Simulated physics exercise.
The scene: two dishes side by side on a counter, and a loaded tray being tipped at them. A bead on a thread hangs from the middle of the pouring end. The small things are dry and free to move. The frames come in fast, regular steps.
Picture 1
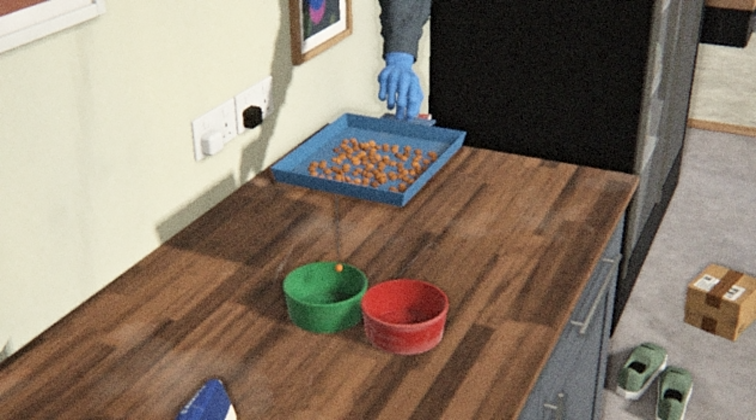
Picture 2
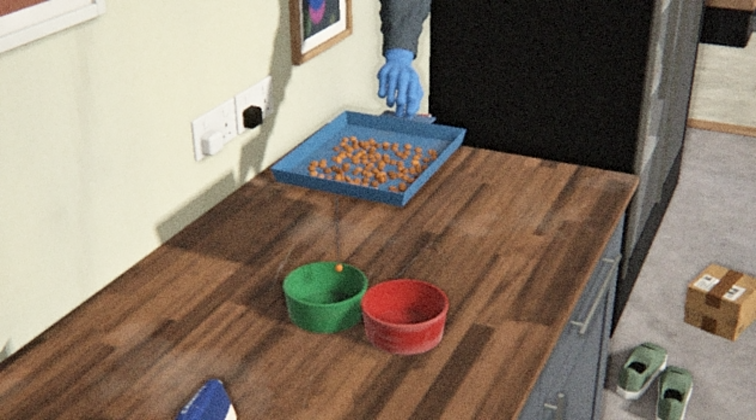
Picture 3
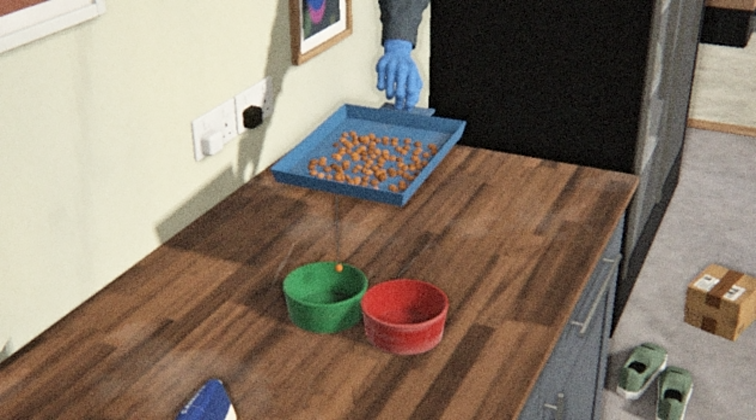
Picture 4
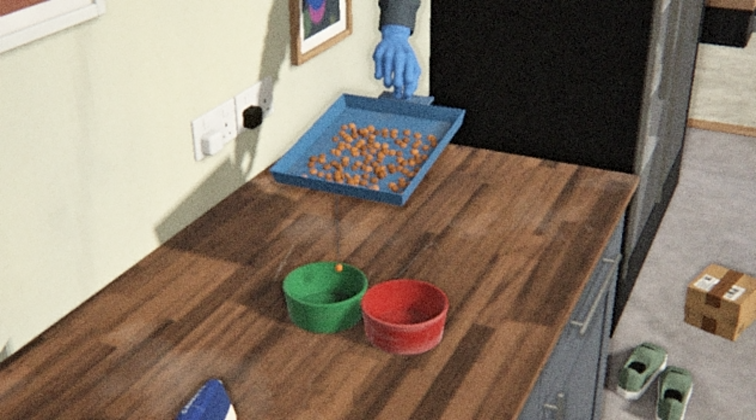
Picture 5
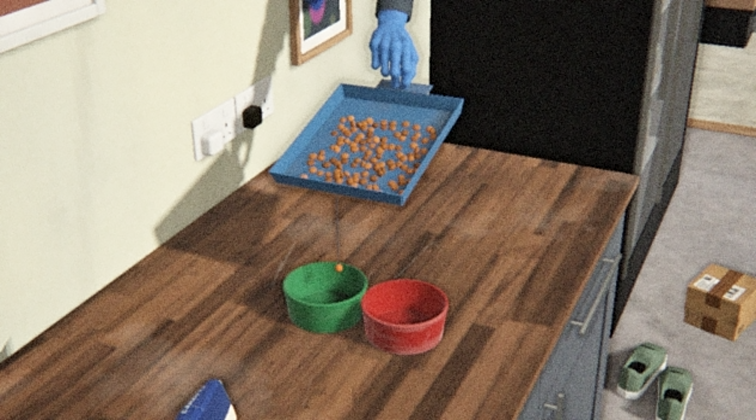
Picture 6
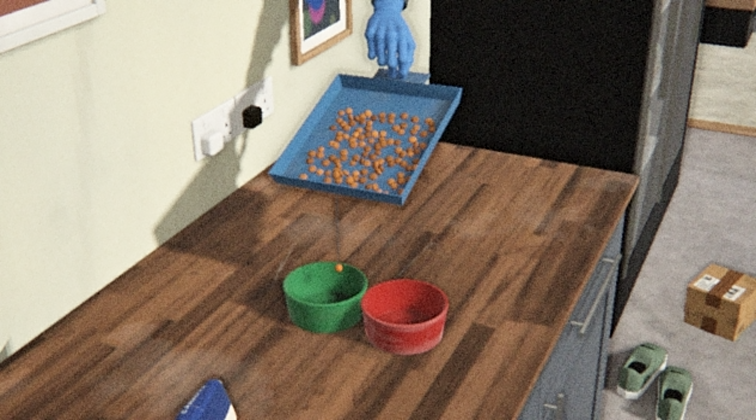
Blue-gloved hand raising the far end of a blue tray of small orange-brown pieces, tilting it towards green and red dishes.
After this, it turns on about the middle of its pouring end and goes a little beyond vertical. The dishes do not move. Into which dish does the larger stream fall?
The left-hand one ends fuller.
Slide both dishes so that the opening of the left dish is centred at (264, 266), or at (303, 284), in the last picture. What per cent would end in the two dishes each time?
Roughly 60 per cent, and 80 per cent.
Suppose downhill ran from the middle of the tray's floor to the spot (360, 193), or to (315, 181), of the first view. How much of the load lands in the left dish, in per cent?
The first gives 20 %, the second 20 %.
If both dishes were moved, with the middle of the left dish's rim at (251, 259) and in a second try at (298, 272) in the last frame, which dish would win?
One: The right one. Two: Left.
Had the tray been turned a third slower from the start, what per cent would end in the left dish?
Some 40 per cent.
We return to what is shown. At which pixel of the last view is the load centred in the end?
Roughly at (311, 319).
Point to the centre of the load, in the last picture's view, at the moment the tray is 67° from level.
Around (335, 176).
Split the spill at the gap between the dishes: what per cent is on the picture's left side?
Roughly 90 in a hundred.
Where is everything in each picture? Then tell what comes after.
Corners of the pouring end at (276, 167) and (402, 192), level; middle of the load at (370, 166), bits of cat kibble; left dish at (306, 315); right dish at (387, 336); bead on its thread at (339, 268), in the first frame.
Corners of the pouring end at (276, 167) and (402, 192), level; middle of the load at (370, 165), in the second frame.
Corners of the pouring end at (275, 168) and (401, 192), tipped barely, level across its low end; middle of the load at (370, 162), in the third frame.
Corners of the pouring end at (274, 169) and (401, 192), tipped a little, level across its low end; middle of the load at (369, 158), in the fourth frame.
Corners of the pouring end at (274, 170) and (400, 192), tipped a little, level across its low end; middle of the load at (368, 153), in the fifth frame.
Corners of the pouring end at (273, 171) and (399, 193), tipped clearly, level across its low end; middle of the load at (367, 149); left dish at (306, 315); right dish at (387, 336), in the sixth frame.
Soon after the last picture, tray tipped steeply; all on the tray.
A little later, tray tipped past a quarter turn; about a third on the tray; a stray few in the right dish; a small part in the left dish; a stray few outside both; about half in the air.
Later still, tray tipped past a quarter turn; a stray few in the right dish; about half in the left dish; about half outside both.
At rest, tray tipped past a quarter turn; a stray few in the right dish; about half in the left dish; about half outside both.
